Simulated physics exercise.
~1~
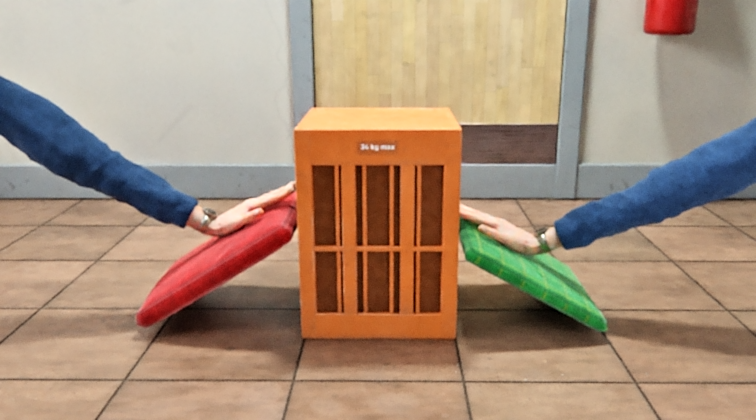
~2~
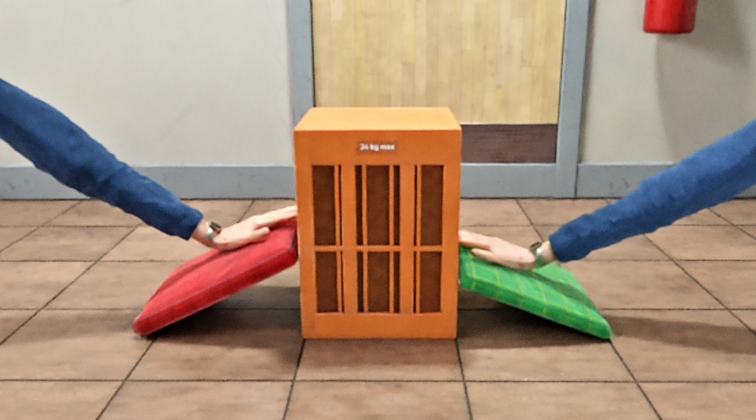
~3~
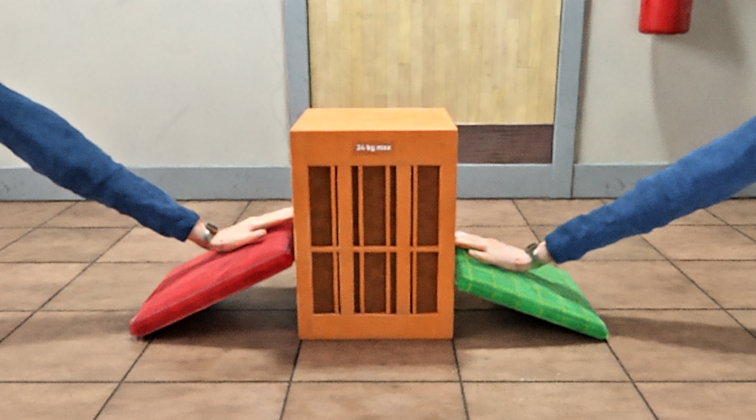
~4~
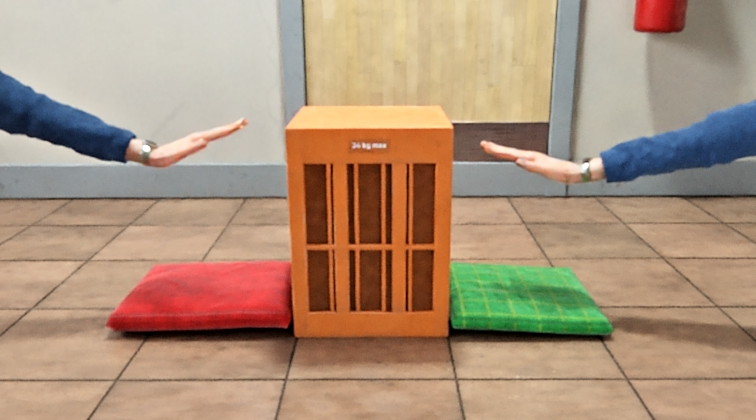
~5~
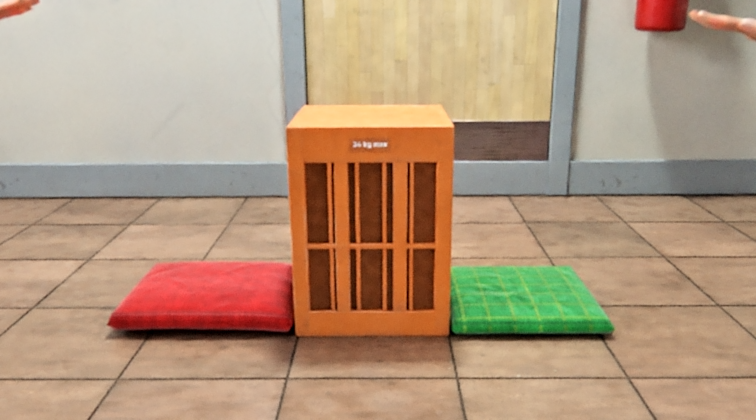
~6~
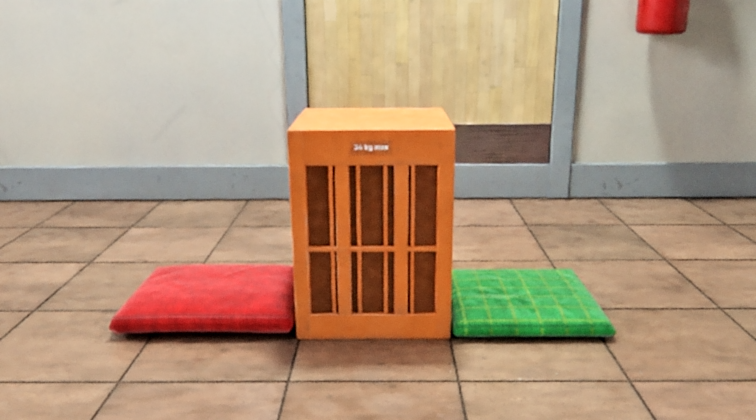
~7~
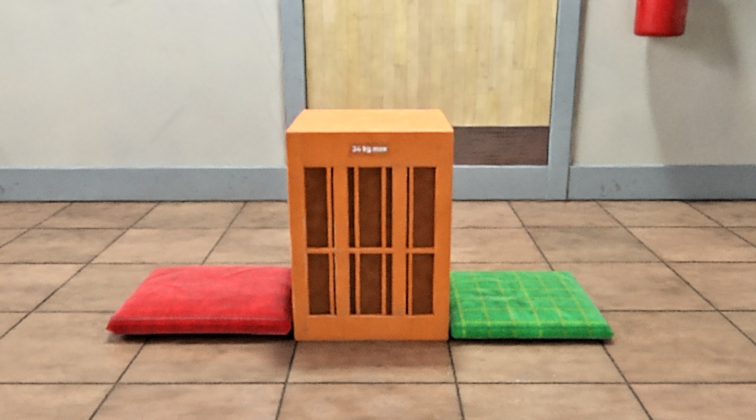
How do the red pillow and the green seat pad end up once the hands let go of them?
Both end up lying flat on the floor, the red pillow to the left of the crate and the green seat pad to the right.
A red pillow and a green seat pad lean against opposite sides of an orange crate on a tiled floor, each held under a hand from a blue-sleeved arm. The two cushions sink a little lower while the hands stay on them. Then the hands lift away, and both cushions drop flat, the red one on the left and the green one on the right. The arms draw back toward the edges and leave the view. The crate stays upright in its place, with a cushion lying flat on either side.
